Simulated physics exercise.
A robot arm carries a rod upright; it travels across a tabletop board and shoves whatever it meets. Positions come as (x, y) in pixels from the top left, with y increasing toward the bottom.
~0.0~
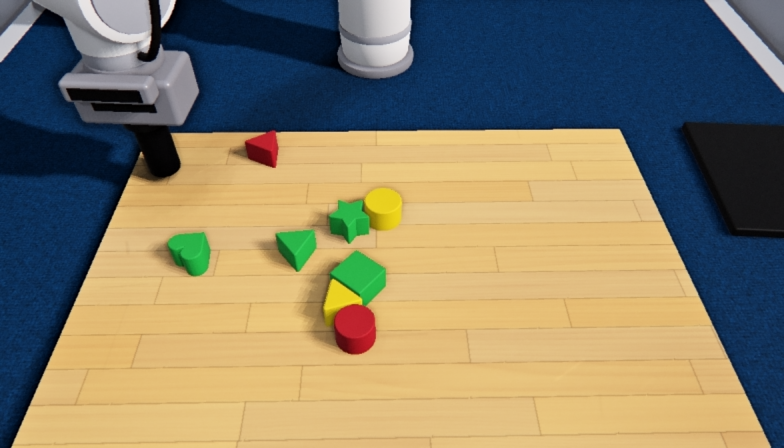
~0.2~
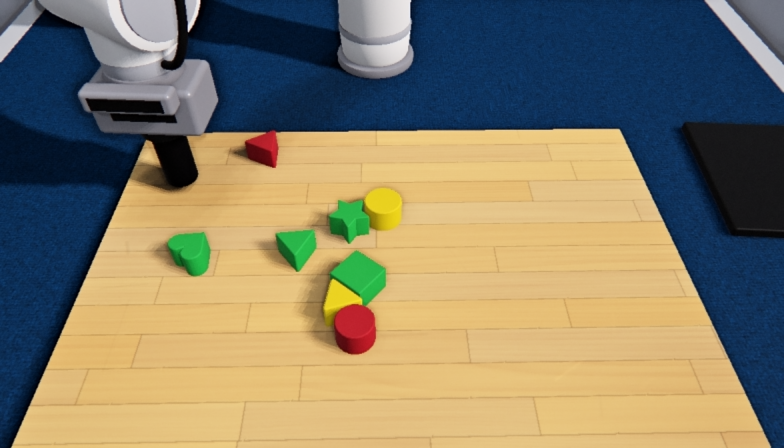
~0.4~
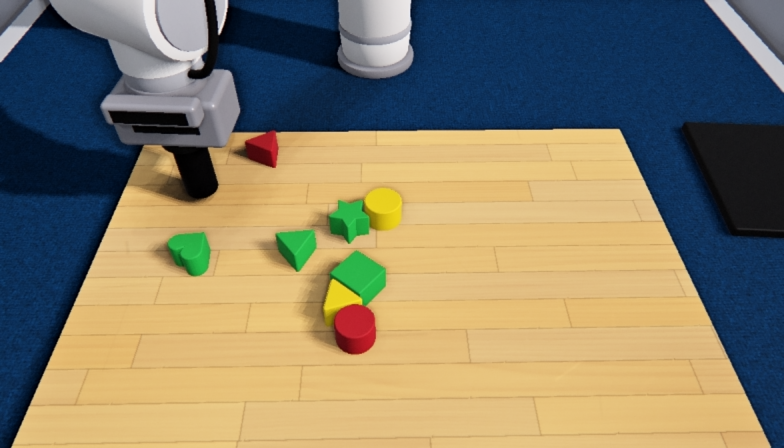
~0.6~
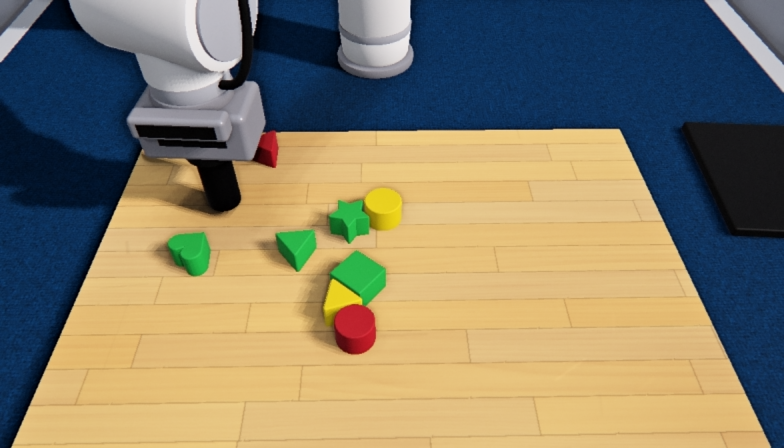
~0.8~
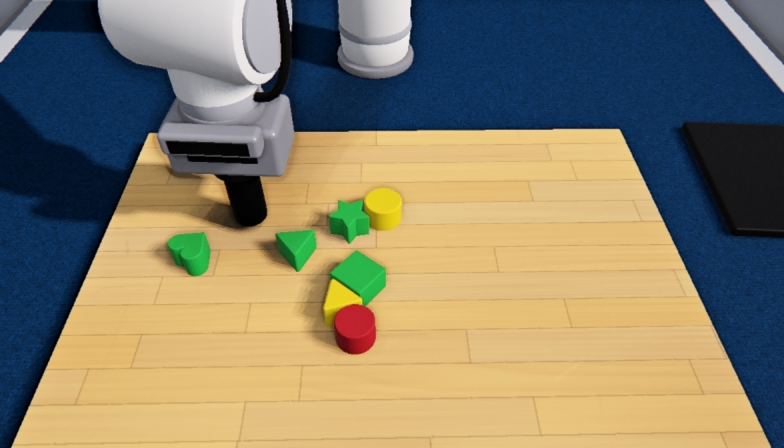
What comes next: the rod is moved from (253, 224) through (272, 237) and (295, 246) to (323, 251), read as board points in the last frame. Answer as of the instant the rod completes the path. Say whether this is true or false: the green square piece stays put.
That claim is true.
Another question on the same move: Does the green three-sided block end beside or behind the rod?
I expect so.
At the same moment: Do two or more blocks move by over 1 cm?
No, it doesn't check out.
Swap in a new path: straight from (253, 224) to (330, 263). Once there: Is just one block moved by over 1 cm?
Yes.
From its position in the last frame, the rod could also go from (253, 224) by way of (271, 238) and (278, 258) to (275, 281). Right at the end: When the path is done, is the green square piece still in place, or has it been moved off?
That block is going to be left alone.
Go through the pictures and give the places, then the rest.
The first frame shows lower end of the rod at (166, 169), tops of blocks, green three-sided block at (295, 238), green square piece at (358, 270).
The second frame shows rod at (183, 178), blocks as before.
The third frame shows rod at (203, 189), blocks as before.
The fourth frame shows rod at (226, 202), blocks as before.
The fifth frame shows rod at (251, 216), green three-sided block at (295, 238), green square piece at (358, 270).
The first path, step by step. Halfway along, rod at (283, 236); green three-sided block at (299, 242), turned 20° anticlockwise.
At the end, rod at (322, 243); green three-sided block at (323, 256); green square piece not moved.
